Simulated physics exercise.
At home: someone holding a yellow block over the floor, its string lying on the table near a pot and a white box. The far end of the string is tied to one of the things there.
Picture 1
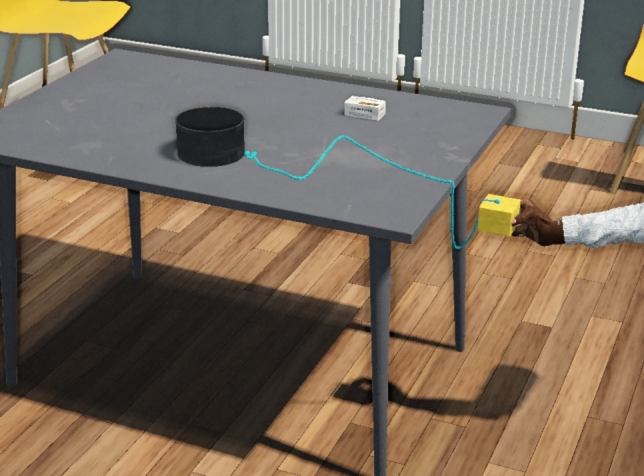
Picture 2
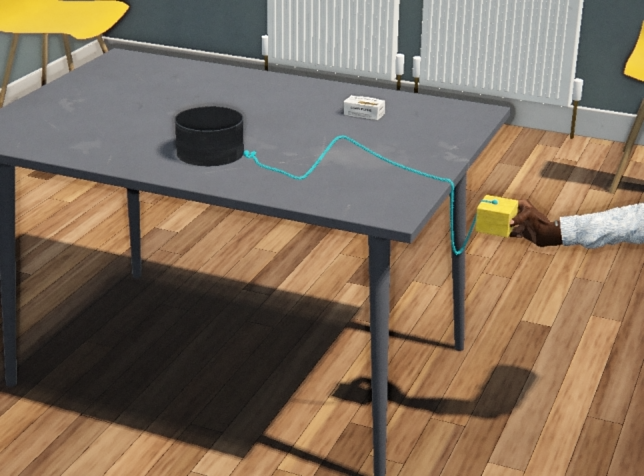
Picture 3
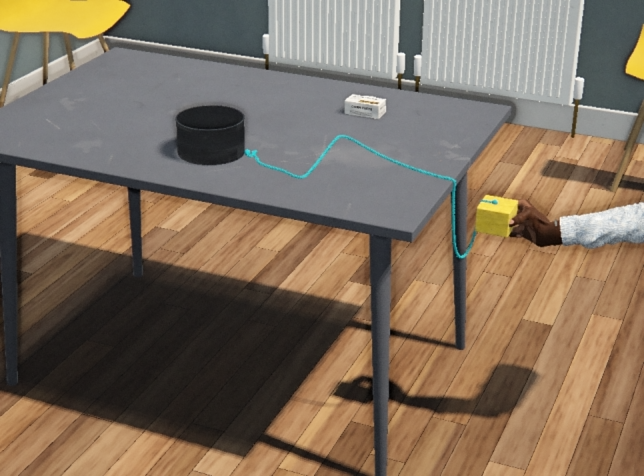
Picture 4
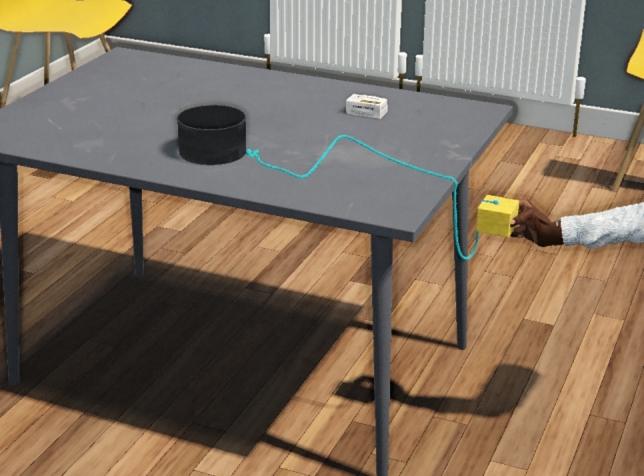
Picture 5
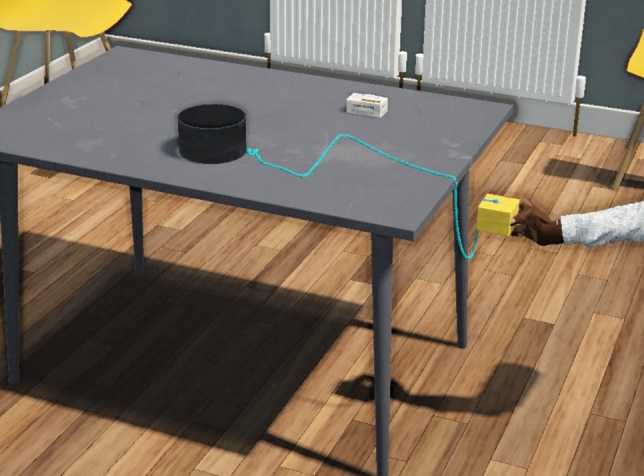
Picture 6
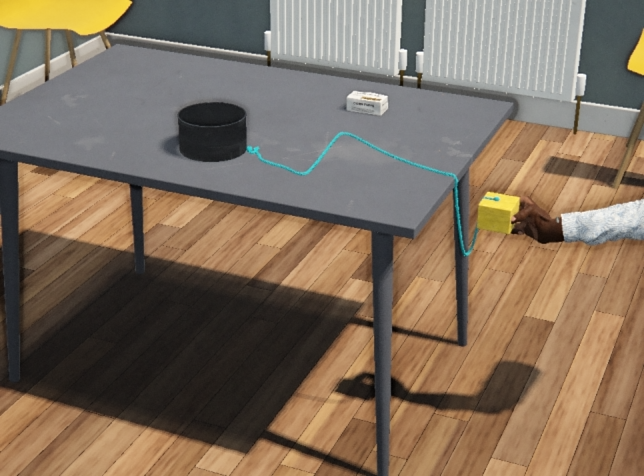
A hand held a yellow block out past the right edge of a gray table, a slack blue string running from it across the top to a black pot near a white box, and almost nothing moved.
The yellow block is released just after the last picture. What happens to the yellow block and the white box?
In the end the yellow block drops all the way and the white box stays on top.
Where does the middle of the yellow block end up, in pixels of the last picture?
At about (479, 416).
Then, 0.50 s later than the last view, block on the floor near (479, 416); pot as before; box as before.
Finally, block on the floor near (479, 416); pot as before; box as before. The yellow block reaches the floor and the white box remains where it stands.
